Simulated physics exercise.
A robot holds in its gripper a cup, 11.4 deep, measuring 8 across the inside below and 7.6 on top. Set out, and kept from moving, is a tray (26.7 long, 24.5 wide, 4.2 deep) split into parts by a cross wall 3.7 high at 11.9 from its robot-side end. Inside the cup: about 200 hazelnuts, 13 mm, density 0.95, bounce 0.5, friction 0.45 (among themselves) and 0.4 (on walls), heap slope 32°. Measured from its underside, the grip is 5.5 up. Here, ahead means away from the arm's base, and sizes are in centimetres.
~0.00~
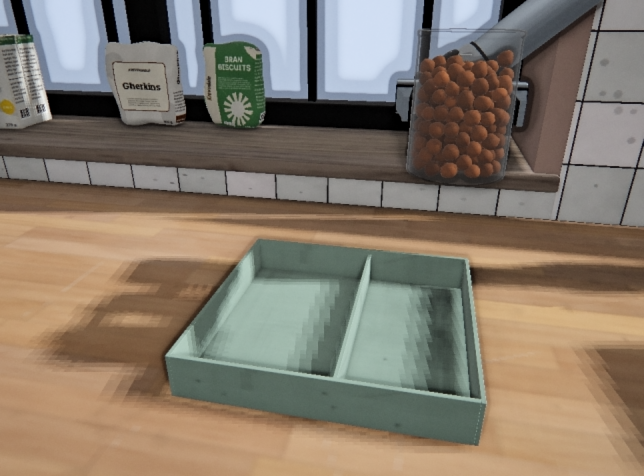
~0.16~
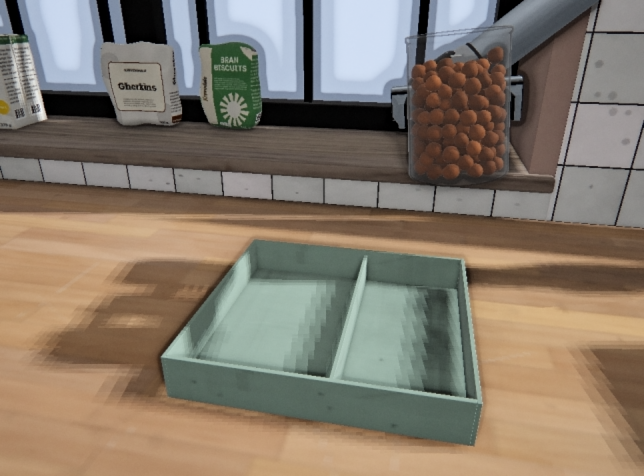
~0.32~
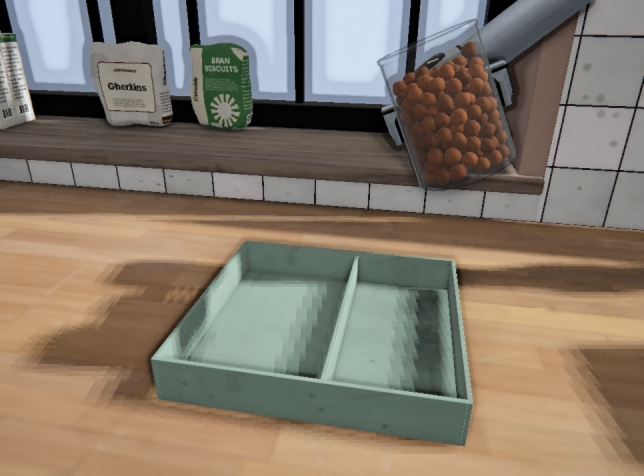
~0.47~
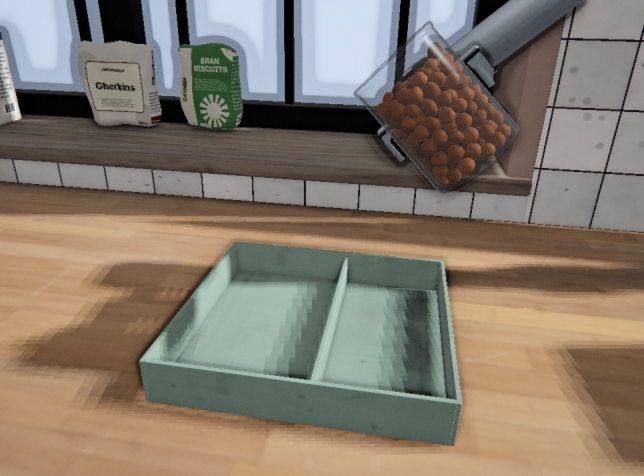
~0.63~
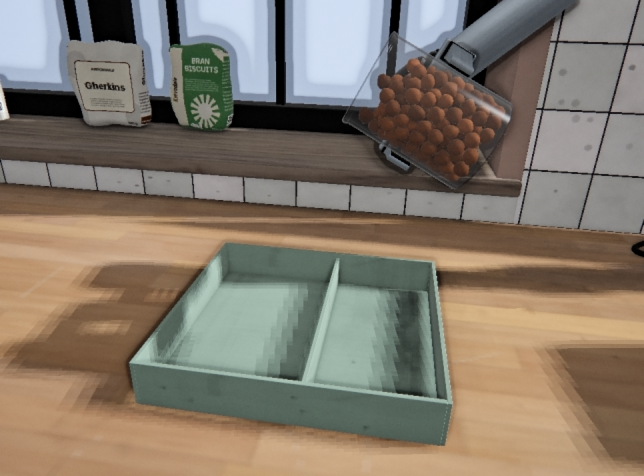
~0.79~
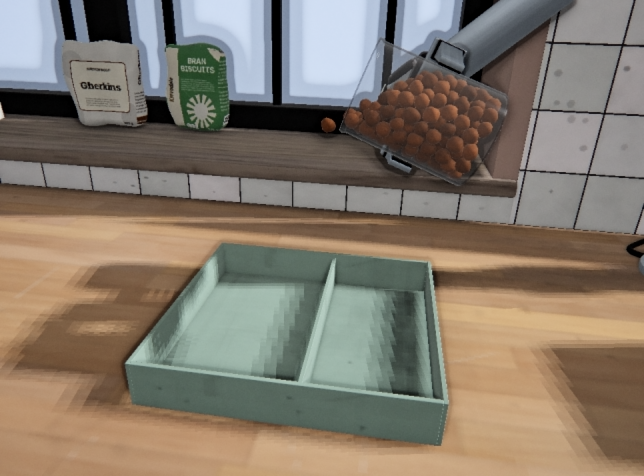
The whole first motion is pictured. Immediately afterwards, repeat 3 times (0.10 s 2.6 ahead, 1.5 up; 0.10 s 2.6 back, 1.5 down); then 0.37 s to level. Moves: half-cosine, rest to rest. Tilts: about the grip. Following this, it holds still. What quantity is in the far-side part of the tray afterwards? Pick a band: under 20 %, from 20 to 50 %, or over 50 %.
From 20 to 50 %.
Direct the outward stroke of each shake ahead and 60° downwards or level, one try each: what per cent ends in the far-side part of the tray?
Estimates, in order: 0 % then 25 %.
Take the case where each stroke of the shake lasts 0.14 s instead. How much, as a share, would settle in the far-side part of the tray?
15 %.
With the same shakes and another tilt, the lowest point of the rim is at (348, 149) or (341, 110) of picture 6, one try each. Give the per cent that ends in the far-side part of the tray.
Some 65 and 20 per cent.
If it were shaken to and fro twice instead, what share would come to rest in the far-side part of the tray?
That change gives some 25 percent.
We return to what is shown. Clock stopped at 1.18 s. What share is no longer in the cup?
About 20 per cent.
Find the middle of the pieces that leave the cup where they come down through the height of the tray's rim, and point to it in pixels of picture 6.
Centre: About (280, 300).
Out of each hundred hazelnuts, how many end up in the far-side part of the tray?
Some 35 in a hundred.
After 1.18 s, tilted 69° forward, highest piece 28 above the table; 162 in the cup, 18 in the far-side part, 1 in the robot-side part, 18 in flight or on a rim.
After 1.57 s, tilted 37° forward, highest piece 28 above the table; 127 in the cup, 64 in the far-side part, 4 in the robot-side part, 2 on the table or floor, 2 in flight or on a rim.
After 1.96 s, level, highest piece 27 above the table; 127 in the cup, 65 in the far-side part, 5 in the robot-side part, 2 on the table or floor.
After 3.01 s, level, highest piece 27 above the table; 127 in the cup, 65 in the far-side part, 5 in the robot-side part, 2 on the table or floor.
In the end, 127 in the cup, 65 in the far-side part, 5 in the robot-side part, 2 on the table or floor. That is 33 % in the far-side part of the tray.
